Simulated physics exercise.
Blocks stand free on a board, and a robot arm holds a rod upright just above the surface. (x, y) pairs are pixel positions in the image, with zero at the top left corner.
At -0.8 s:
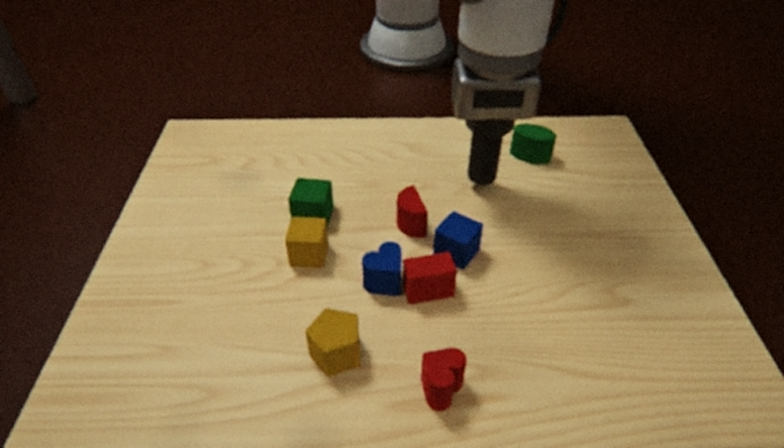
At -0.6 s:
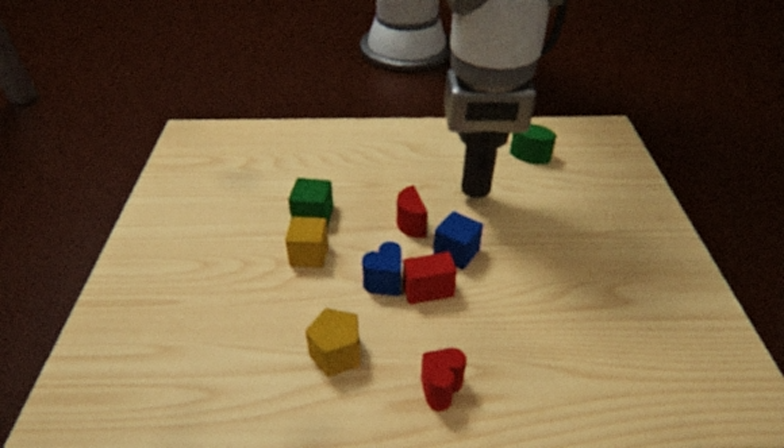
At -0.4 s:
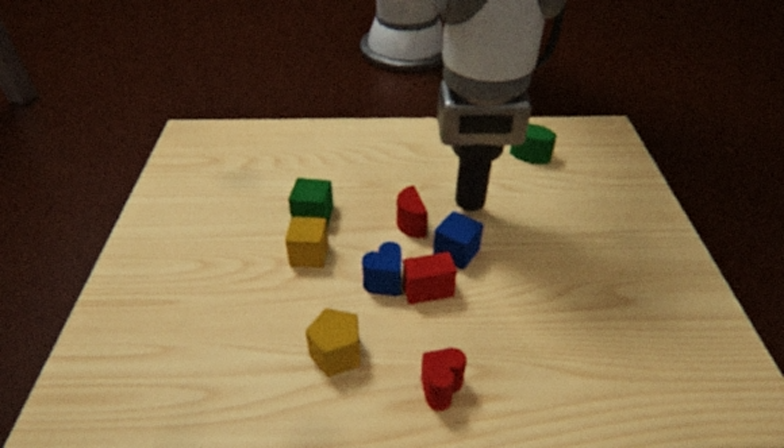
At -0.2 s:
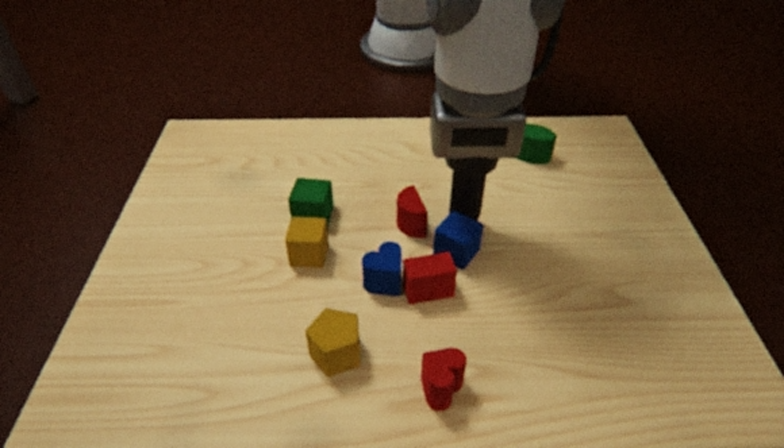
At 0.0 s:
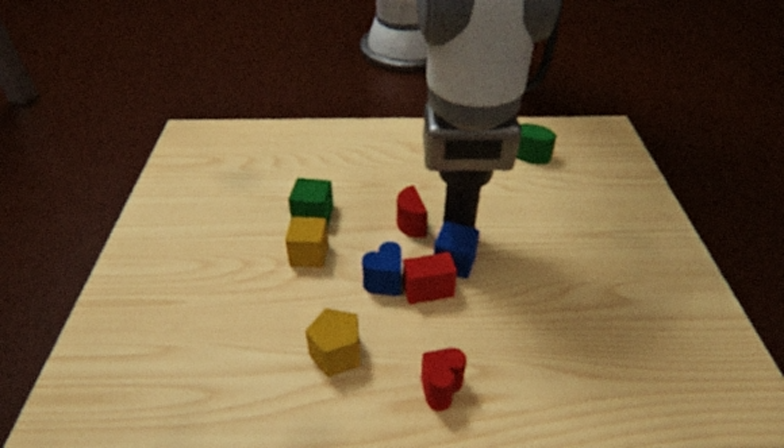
A robot arm moves its rod toward the blue block and nudges it slightly forward.
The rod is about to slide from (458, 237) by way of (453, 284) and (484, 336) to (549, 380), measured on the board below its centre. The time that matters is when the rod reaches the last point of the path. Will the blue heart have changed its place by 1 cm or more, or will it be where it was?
It keeps its position.
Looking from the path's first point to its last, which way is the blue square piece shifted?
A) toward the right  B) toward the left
That would be A.
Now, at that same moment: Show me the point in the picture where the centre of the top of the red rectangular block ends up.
Just about (423, 285).
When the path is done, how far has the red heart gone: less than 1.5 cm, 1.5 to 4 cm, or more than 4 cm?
If I had to pick, the red heart travels less than 1.5 cm here.
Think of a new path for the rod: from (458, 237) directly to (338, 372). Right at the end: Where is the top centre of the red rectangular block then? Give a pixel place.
I expect it at (418, 310).
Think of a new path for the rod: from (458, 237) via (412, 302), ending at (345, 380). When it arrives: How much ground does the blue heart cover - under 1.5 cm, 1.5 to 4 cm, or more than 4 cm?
It is going to finish within 1.5 cm of where it is now.
On the path given first. One third of the way, rod at (455, 275); red rectangular block at (423, 285), turned 80° clockwise; blue square piece at (465, 288), turned 30° anticlockwise.
Two thirds of the way, rod at (486, 327); red rectangular block at (423, 285), turned 85° clockwise; red heart at (441, 372), turned 20° clockwise; blue square piece at (487, 347).
At the end, rod at (552, 371); blue heart in place; red rectangular block at (423, 285), turned 85° clockwise; red heart at (440, 375), turned 30° clockwise; blue square piece at (494, 362), turned 20° clockwise.
